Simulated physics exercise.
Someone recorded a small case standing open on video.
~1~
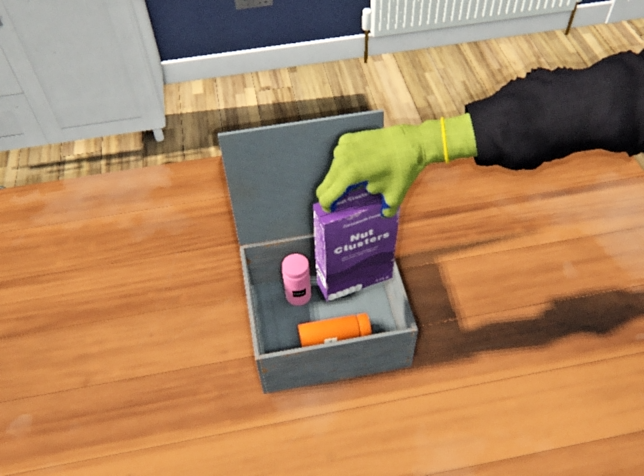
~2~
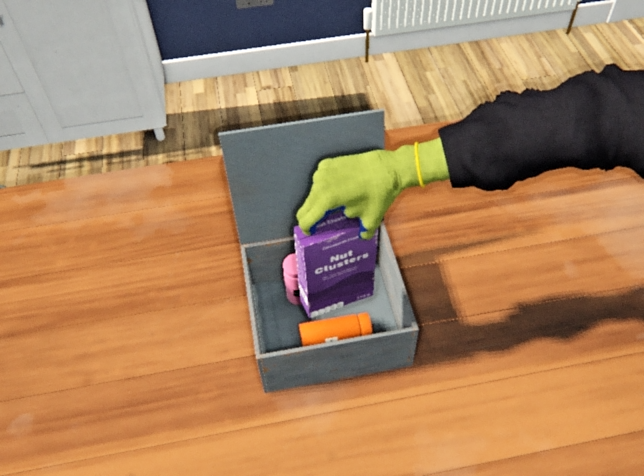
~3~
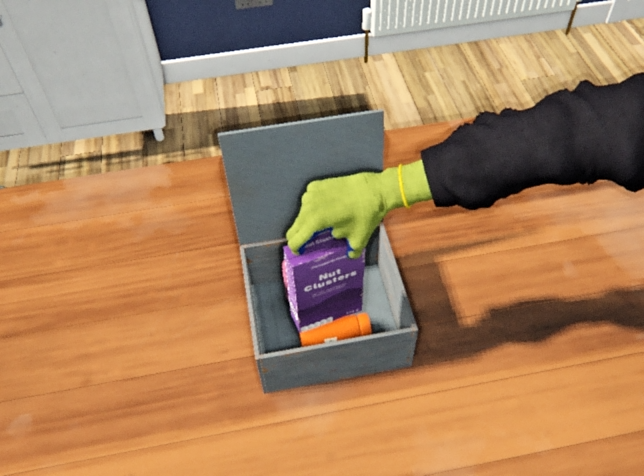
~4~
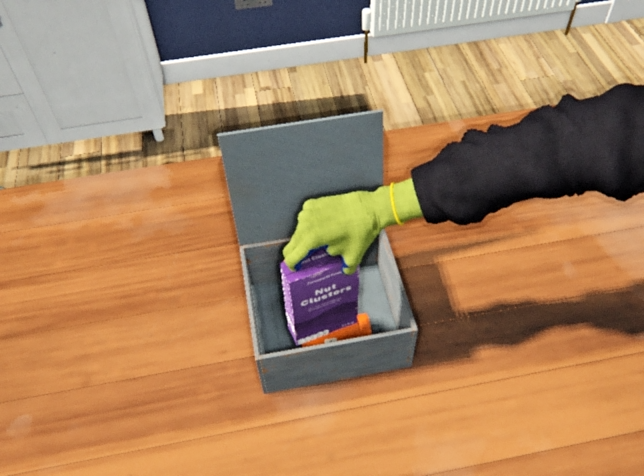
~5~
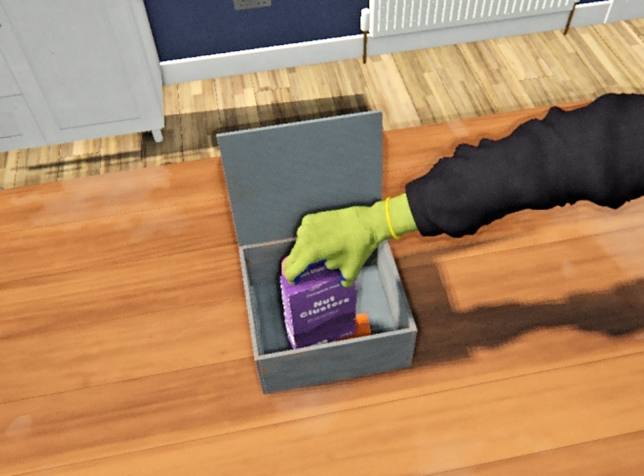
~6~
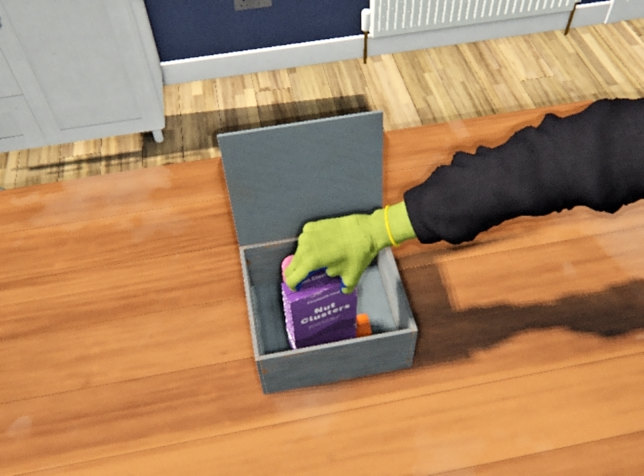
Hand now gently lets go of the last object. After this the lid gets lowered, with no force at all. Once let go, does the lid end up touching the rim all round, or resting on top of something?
The lid stays off the edge.
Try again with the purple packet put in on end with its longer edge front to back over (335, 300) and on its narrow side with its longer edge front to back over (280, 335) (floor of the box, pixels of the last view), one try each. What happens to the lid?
Case one: Lid left up; case two: Lid down.
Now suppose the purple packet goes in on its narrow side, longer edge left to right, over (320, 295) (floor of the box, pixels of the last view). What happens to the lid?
Then it sits on the rim.
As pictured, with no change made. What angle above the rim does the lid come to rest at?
Some 12° above the rim.
Then, 1.20 s on from there, lid starting down; purple packet turned 45° from how it was put near (325, 324); orange shaker shifted about its own width.
Then, 2.10 s on from there, lid 23° above the rim; purple packet turned 46° from how it was put near (325, 323); orange shaker shifted about its own width.
In the end, lid 13° above the rim; toppled in the box, purple packet; moved from the start, orange shaker; pink shaker unmoved. At the end, from the last picture's camera, purple packet near (324, 318).
